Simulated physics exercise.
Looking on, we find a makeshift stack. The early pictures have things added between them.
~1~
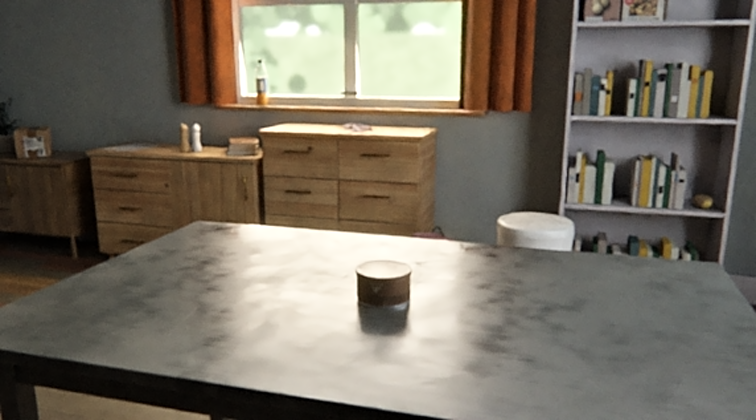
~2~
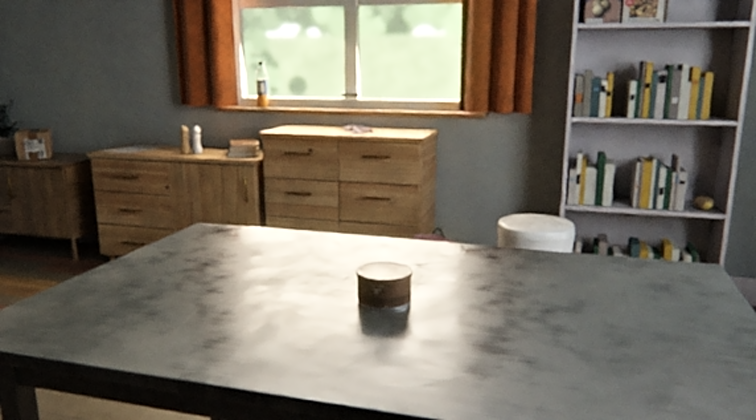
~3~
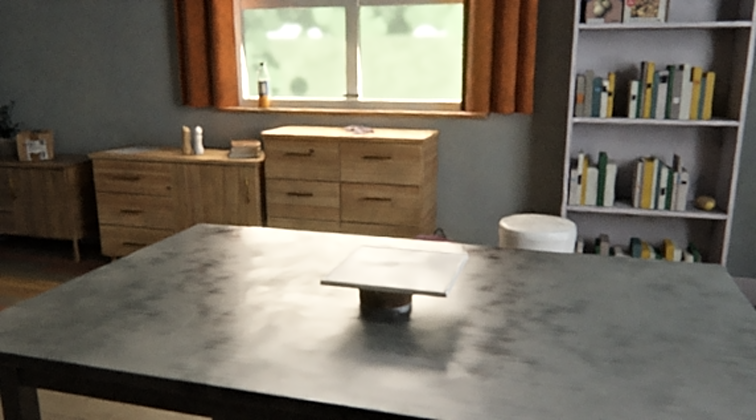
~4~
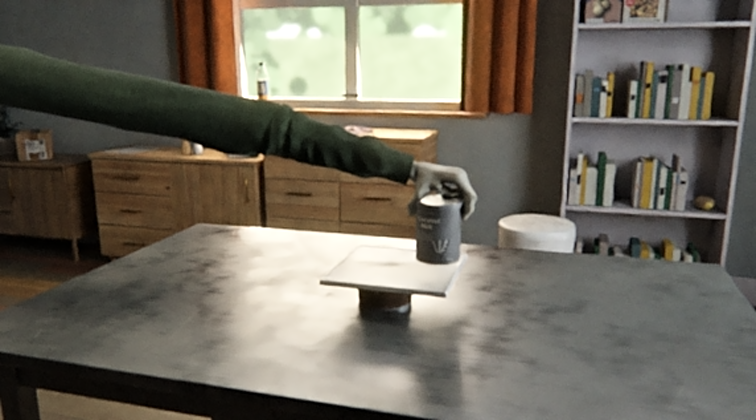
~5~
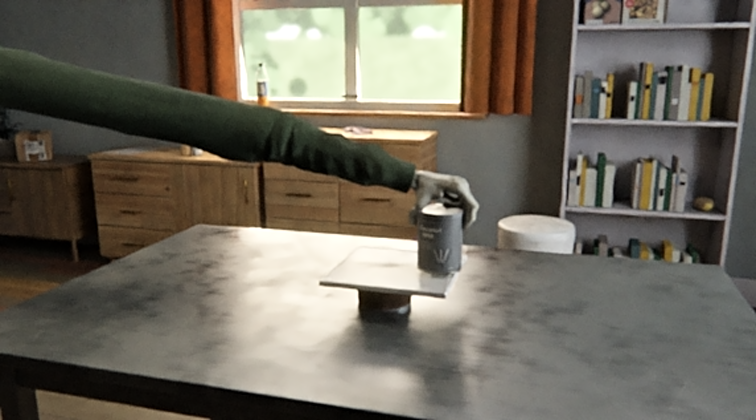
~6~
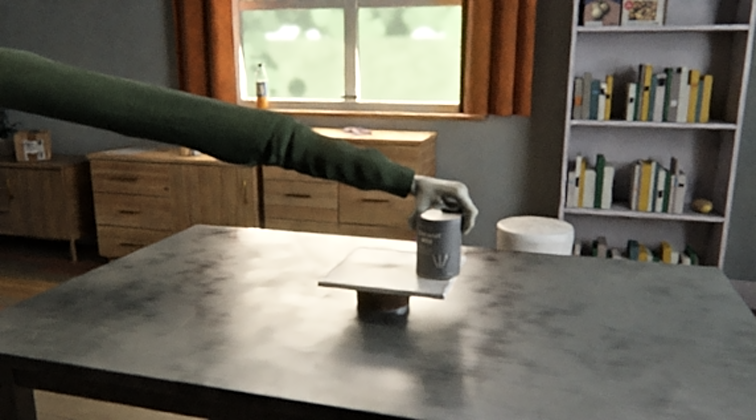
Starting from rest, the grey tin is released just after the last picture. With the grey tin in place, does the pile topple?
Sure enough, it doesn't last, sadly.
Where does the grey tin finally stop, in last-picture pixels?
Around (487, 292).
Then, 0.30 s after the last picture, grey tin now fallen; white lid tipped 47° from how it was.
Then, 0.40 s after the last picture, white lid tipped 49° from how it was.
Then, 1.20 s after the last picture, white lid tipped 18° from how it was.
At rest, fallen, grey tin; the other 2 in place. Seen from the same camera at the end, grey tin near (487, 292). The stack gives way.
